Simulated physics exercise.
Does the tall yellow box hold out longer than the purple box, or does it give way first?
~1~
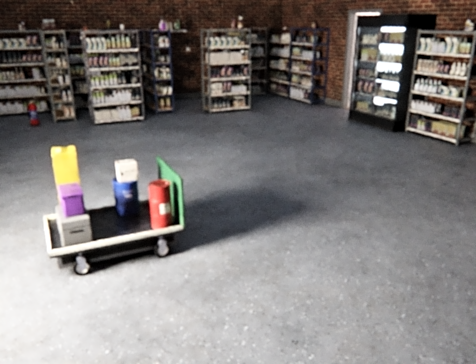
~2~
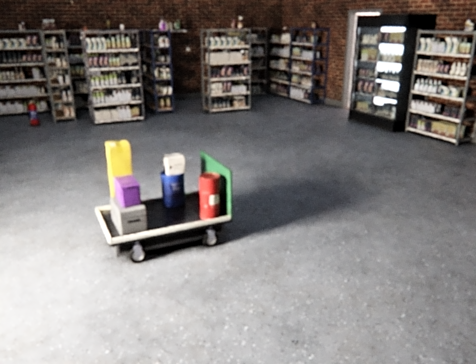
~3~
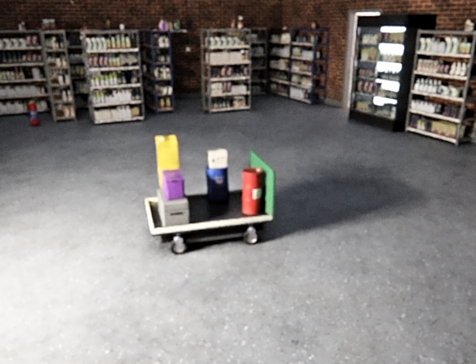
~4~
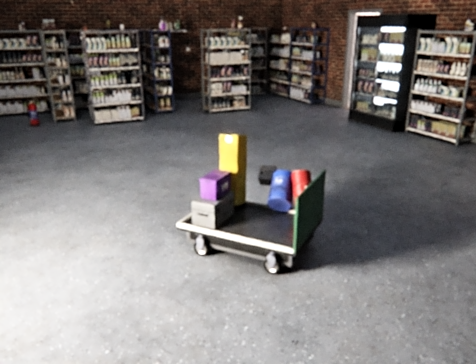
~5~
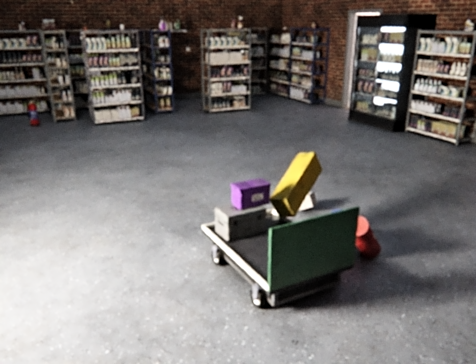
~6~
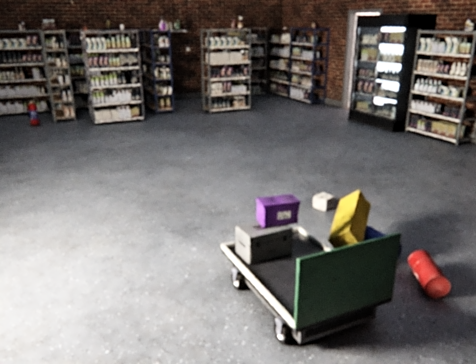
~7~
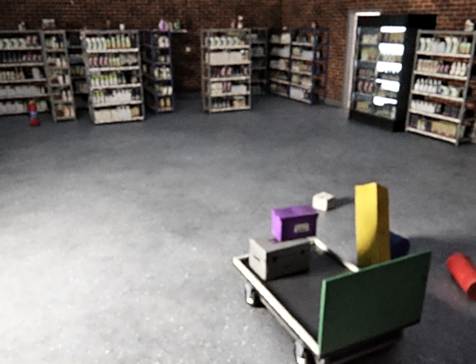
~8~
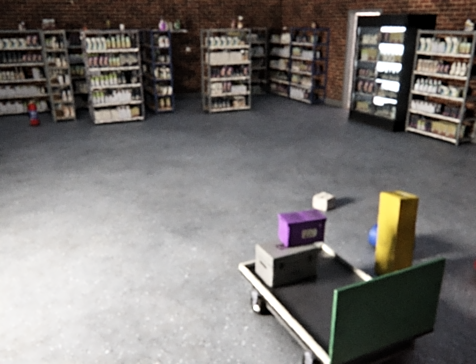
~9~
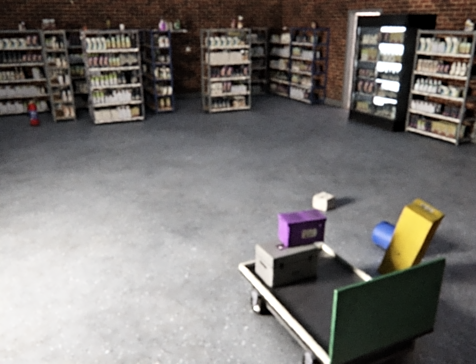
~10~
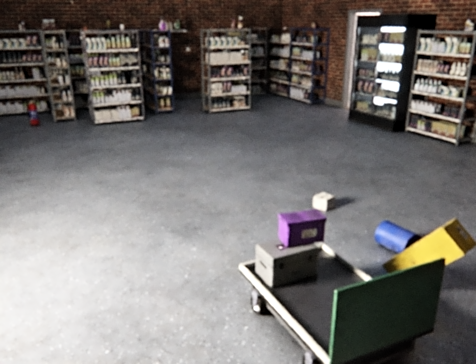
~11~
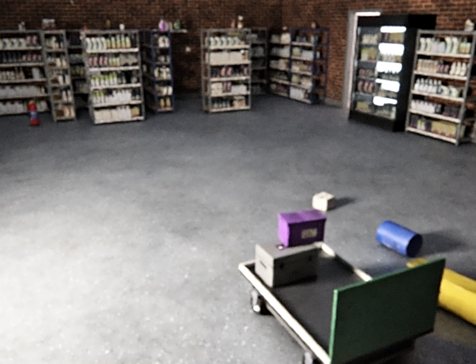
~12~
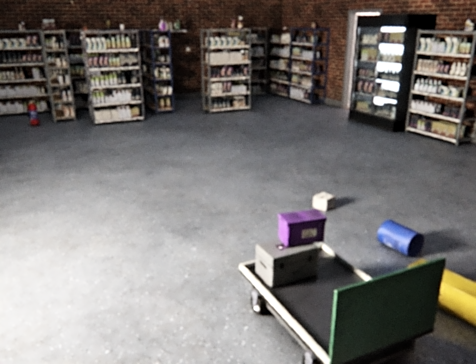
The yellow box gives way first, tipping over as the cart turns and ending up on the floor. The purple box shifts but is still on the cart at the end.
